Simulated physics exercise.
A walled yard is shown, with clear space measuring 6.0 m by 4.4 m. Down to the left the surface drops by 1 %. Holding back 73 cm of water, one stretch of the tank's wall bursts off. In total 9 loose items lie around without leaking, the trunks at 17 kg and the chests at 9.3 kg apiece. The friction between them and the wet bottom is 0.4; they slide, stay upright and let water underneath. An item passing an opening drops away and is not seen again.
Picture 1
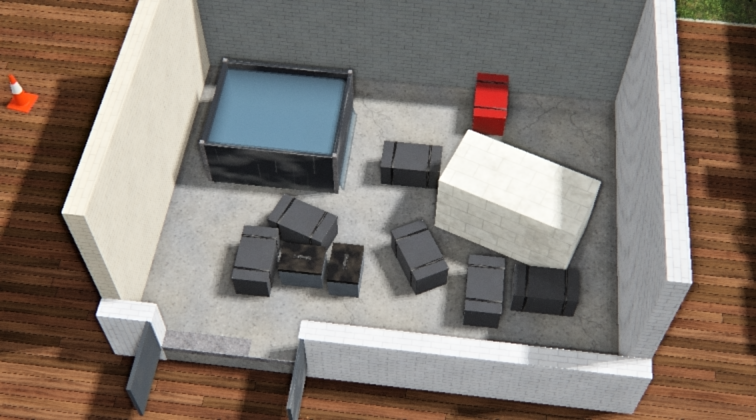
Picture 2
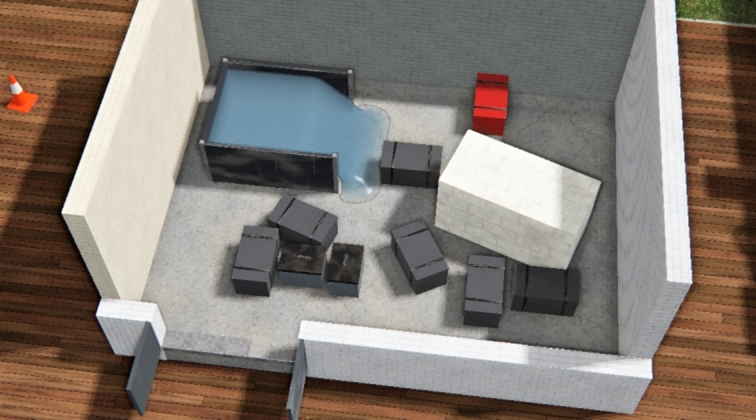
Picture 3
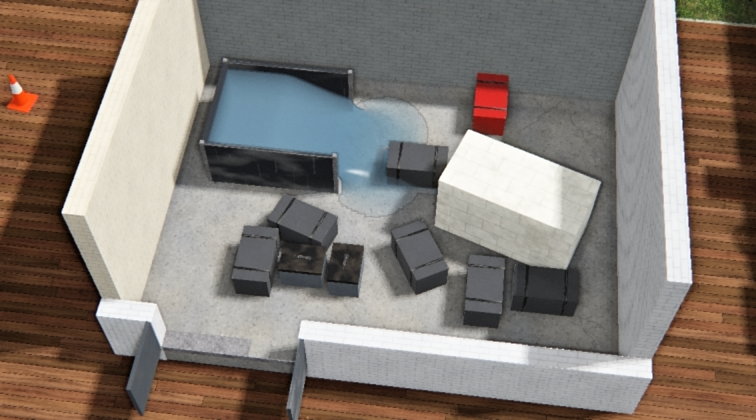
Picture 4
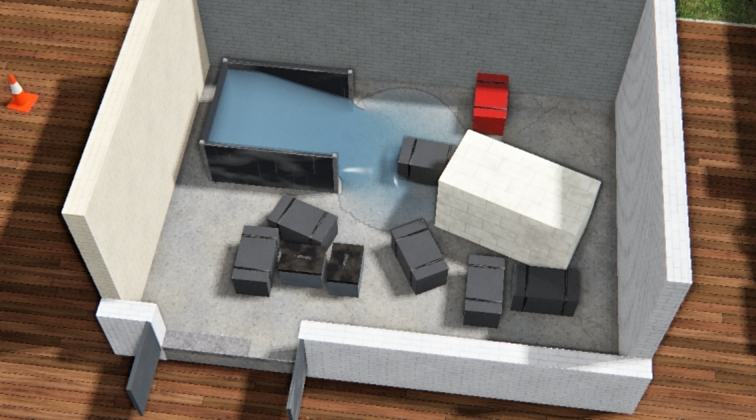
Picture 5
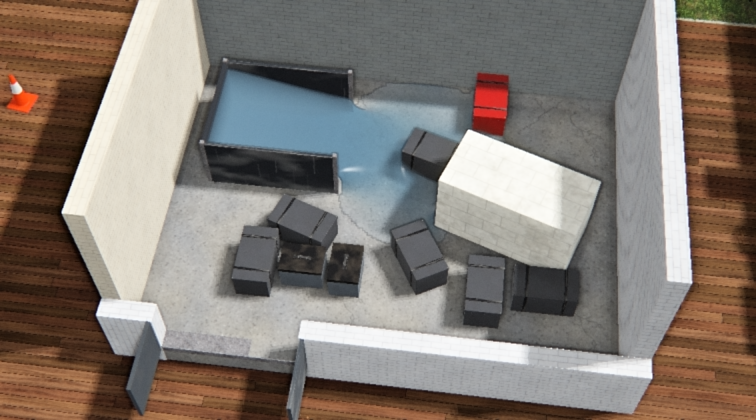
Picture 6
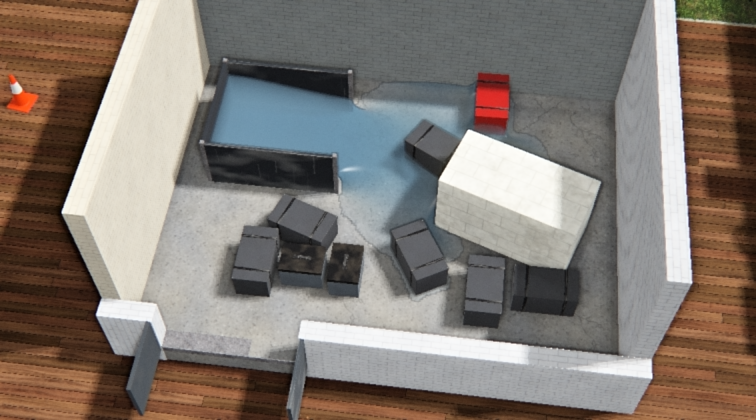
Walled yard with a tank losing its right side, water spreading across the floor and pushing the nearest dark trunk rightward.
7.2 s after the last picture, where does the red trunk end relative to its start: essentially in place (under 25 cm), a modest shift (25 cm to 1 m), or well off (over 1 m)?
Well off.
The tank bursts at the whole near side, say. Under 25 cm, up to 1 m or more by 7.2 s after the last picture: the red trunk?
Result: The red trunk remains where it was.
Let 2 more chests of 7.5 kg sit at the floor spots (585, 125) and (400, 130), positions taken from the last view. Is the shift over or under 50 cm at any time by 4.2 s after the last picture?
Taking them in order, they end up greater and greater.
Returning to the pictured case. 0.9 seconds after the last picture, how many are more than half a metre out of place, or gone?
I make it 3.
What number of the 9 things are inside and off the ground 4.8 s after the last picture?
Count: 6.
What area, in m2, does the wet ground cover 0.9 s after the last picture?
Near 13 m2 in all.
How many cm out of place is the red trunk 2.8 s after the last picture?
It has shifted about 150 cm.
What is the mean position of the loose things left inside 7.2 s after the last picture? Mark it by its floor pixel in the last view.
Centre of the remaining things: Roughly (305, 228).
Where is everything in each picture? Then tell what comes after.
The red trunk at (492, 95) rests on the ground; 2.4 m2 under water; 0 of 9 have shifted, in the first frame.
The red trunk at (492, 95), on the bottom; 3.2 m2 under water; 0 of 9 have shifted, in the second frame.
The red trunk at (492, 95) rests on the ground; water covers 4.3 m2; 1 of 9 have shifted, in the third frame.
The red trunk at (492, 95) rests on the ground; 5.6 m2 under water; 1 of 9 have shifted, in the fourth frame.
The red trunk at (492, 95) rests on the ground; water covers 6.8 m2; 1 of 9 have shifted, in the fifth frame.
The red trunk at (493, 95), on the bottom; 7.8 m2 under water; 1 of 9 have shifted, in the sixth frame.
Then, 0.9 s after the last picture the red trunk is near (598, 103), 1.5 m from its start, afloat; 0 of 9 are out; 2 afloat.
Then, 2.8 s after the last picture the red trunk is near (603, 148), 1.7 m from its start, afloat; 0 of 9 are out; 7 afloat.
Then, 4.8 s after the last picture the red trunk is near (602, 182), 2.0 m from its start, afloat; 0 of 9 are out; 6 afloat.
Then, 7.2 s after the last picture the red trunk is near (602, 184), 2.1 m from its start, afloat; 1 of 9 are out; 7 afloat.
